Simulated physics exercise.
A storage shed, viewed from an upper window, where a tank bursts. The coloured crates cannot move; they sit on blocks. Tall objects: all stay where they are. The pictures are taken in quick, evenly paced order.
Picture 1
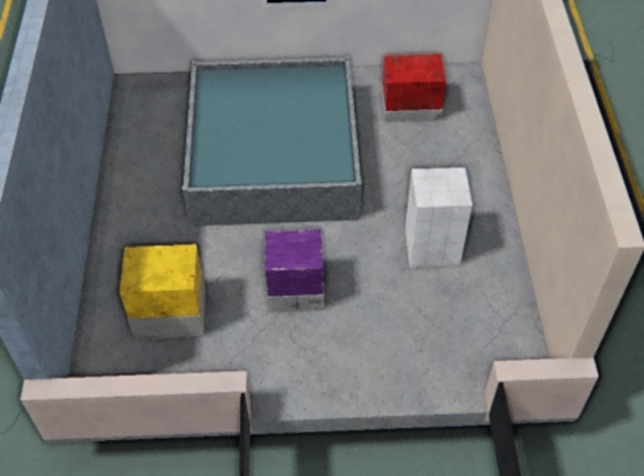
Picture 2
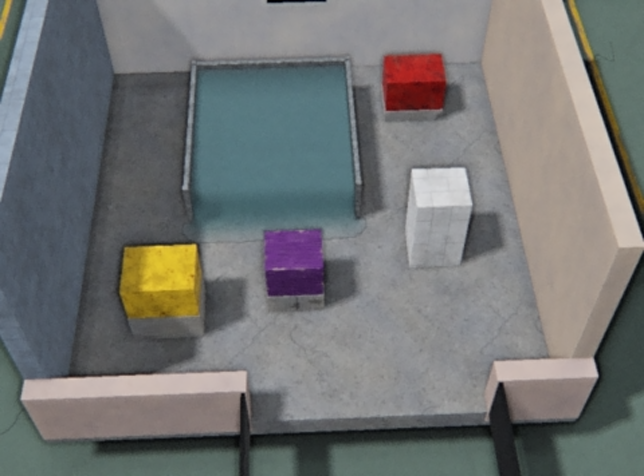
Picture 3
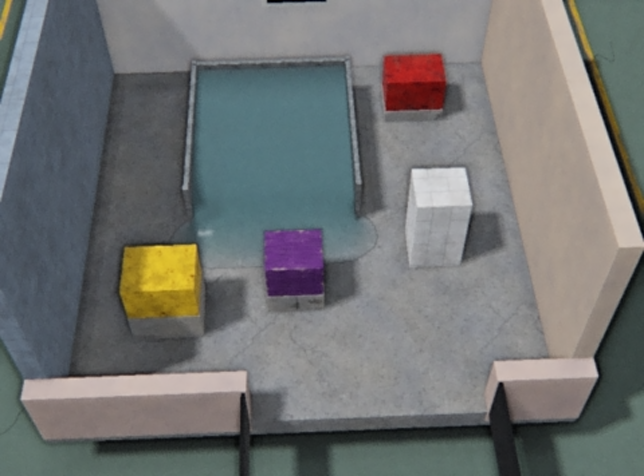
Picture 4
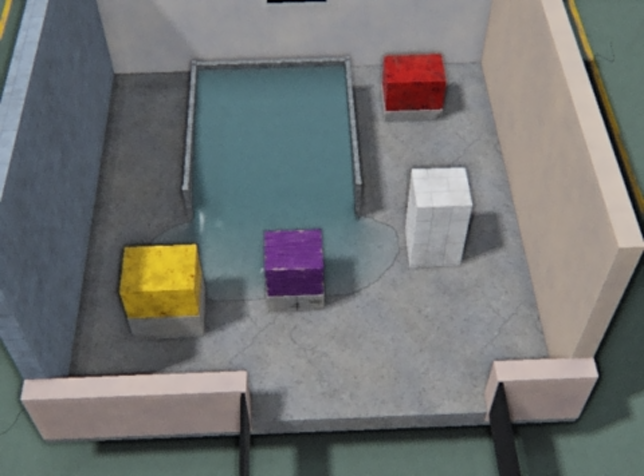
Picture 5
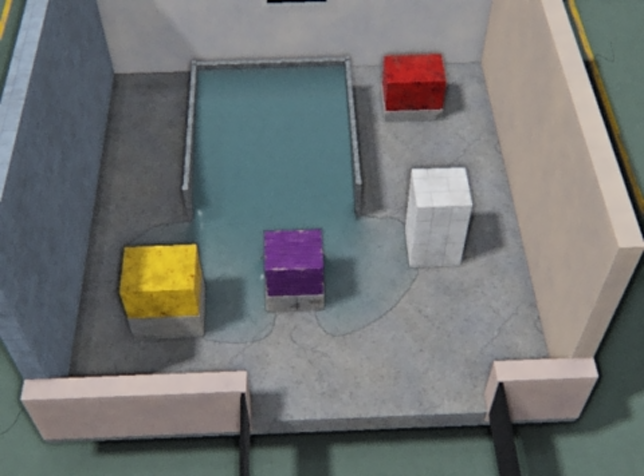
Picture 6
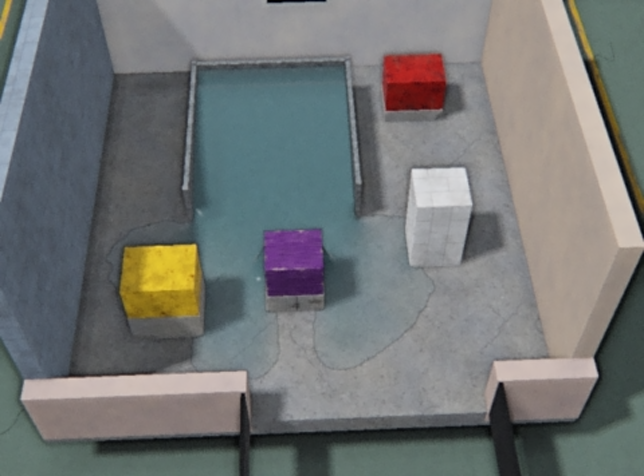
A tank's front wall disappears and water spreads across the gray floor around purple and yellow blocks.
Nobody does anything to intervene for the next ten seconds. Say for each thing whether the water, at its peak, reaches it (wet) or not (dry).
My prediction: The red crate will have no water on it. The yellow crate will have no water on it. The purple crate will have water on it.
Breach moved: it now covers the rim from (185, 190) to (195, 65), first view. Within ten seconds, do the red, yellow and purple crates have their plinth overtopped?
Result: Red crate is left untouched, yellow crate is left untouched, purple crate is left untouched.
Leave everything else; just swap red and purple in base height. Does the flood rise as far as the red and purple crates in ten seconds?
Red: Untouched, purple: Flooded.
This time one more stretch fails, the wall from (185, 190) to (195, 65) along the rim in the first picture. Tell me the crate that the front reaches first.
The yellow crate.
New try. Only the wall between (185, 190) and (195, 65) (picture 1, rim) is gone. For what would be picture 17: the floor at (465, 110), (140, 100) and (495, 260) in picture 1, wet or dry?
The first comes out untouched, the second soaked, the third untouched.
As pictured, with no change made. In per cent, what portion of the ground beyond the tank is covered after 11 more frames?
Roughly 55 %.
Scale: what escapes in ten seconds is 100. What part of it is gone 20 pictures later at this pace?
Estimate: Some 45 %.
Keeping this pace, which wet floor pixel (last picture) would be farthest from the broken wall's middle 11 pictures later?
The wet edge reaches furthest near (548, 390).
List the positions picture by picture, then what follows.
The first frame shows the tank at (272, 124) is whole and still.
In the second frame, water pours out at (274, 210) and has run to (187, 226).
In the third frame, the front is at a hidden place, out from the gap at (274, 211).
In the fourth frame, the front is at (384, 263), out from the gap at (274, 212).
In the fifth frame, the front is at a hidden place, out from the gap at (274, 212).
In the sixth frame, the front is at (218, 372), out from the gap at (274, 213).
A moment on, water covers 35 % of the floor; the red crate not reached, the yellow crate water round its plinth, the purple crate water round its plinth.
Next, water covers 55 % of the floor; the red crate not reached, the yellow crate water round its plinth, the purple crate water round its plinth.
Then, water covers 80 % of the floor; the red crate water round its plinth, the yellow crate water round its plinth, the purple crate water round its plinth.
Later, water covers 95 % of the floor; the red crate water round its plinth, the yellow crate water round its plinth, the purple crate water round its plinth.
In the end, water covers 100 % of the floor; the red crate stayed above the water, the yellow crate stayed above the water, the purple crate was topped.
